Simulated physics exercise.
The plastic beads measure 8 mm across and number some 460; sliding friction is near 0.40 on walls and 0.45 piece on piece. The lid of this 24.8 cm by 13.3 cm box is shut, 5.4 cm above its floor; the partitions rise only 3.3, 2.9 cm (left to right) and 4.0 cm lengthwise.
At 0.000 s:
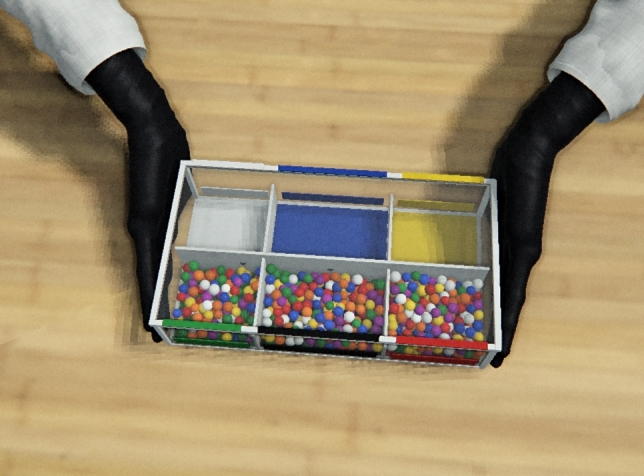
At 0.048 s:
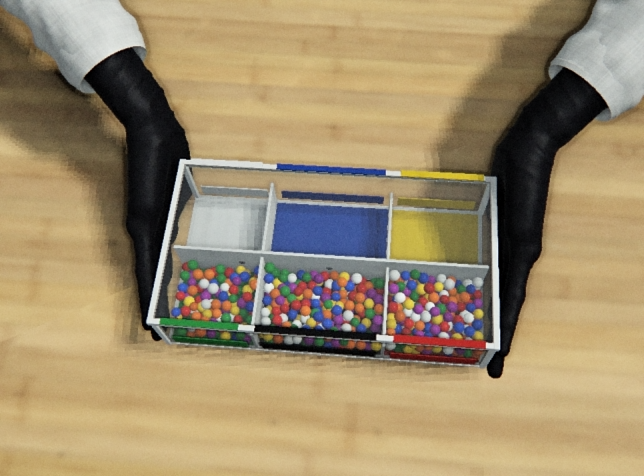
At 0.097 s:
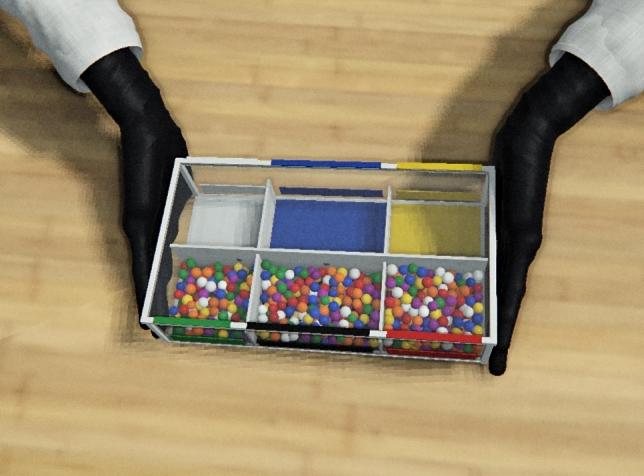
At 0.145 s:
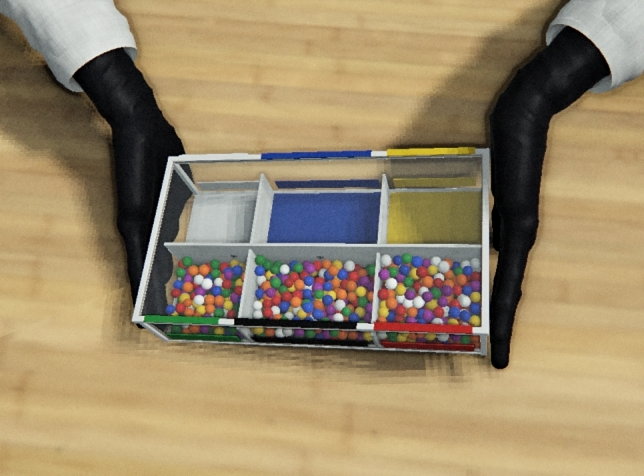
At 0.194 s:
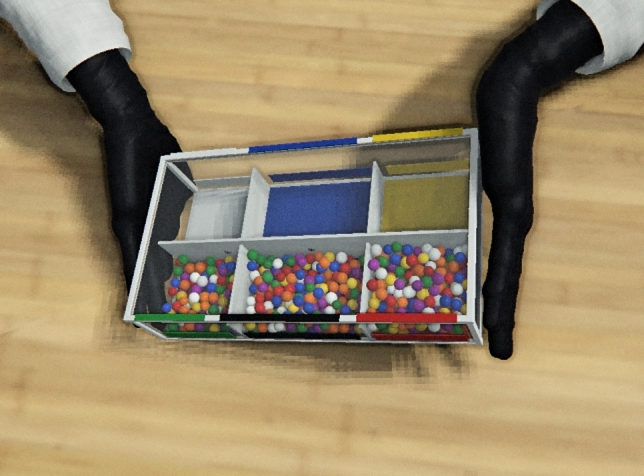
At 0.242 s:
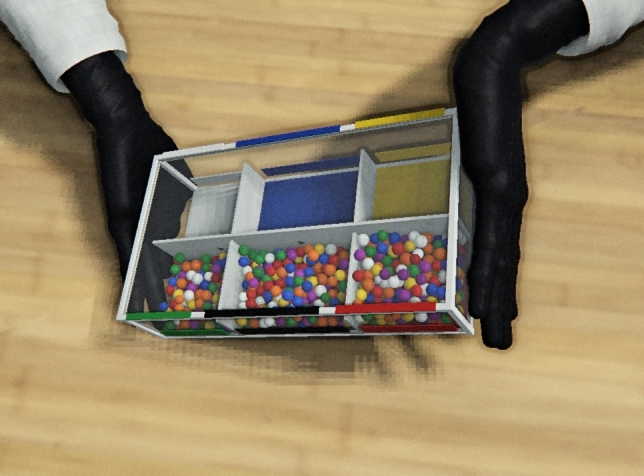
Above a light wooden surface, two black-gloved hands hold a clear, divided box with multicoloured beads in its three front compartments, keeping it nearly level at first, then tilting it so the right side rises and the left front corner sits lowest.
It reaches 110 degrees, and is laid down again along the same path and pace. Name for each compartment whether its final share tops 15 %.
Red: Under, blue: Under, green: Over, yellow: Under, white: Under, black: Over.
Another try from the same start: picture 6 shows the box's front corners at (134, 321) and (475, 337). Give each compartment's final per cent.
Red 5; blue 0; green 55; yellow 0; white 0; black 40.
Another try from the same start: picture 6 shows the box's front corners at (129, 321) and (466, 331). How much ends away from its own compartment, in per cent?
Then about 55 per cent.
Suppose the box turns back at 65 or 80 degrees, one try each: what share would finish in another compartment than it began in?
Some 30 and 45 per cent.
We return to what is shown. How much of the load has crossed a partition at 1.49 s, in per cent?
Roughly 60 per cent.
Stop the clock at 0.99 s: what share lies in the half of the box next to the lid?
Roughly 70 per cent.
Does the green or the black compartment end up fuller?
The green one has more.
Then, at 0.99 s, tilt 109 degrees; red 5 %, green 45 %, white 5 %, black 45 %.
Then, at 1.49 s, tilt 47 degrees; green 60 %, white 10 %, black 30 %.
After 2.06 s, tilt 0 degrees; green 60 %, white 10 %, black 30 %.
By 2.5 s all is still; red 0 %, blue 0 %, green 60 %, yellow 0 %, white 10 %, black 30 %.
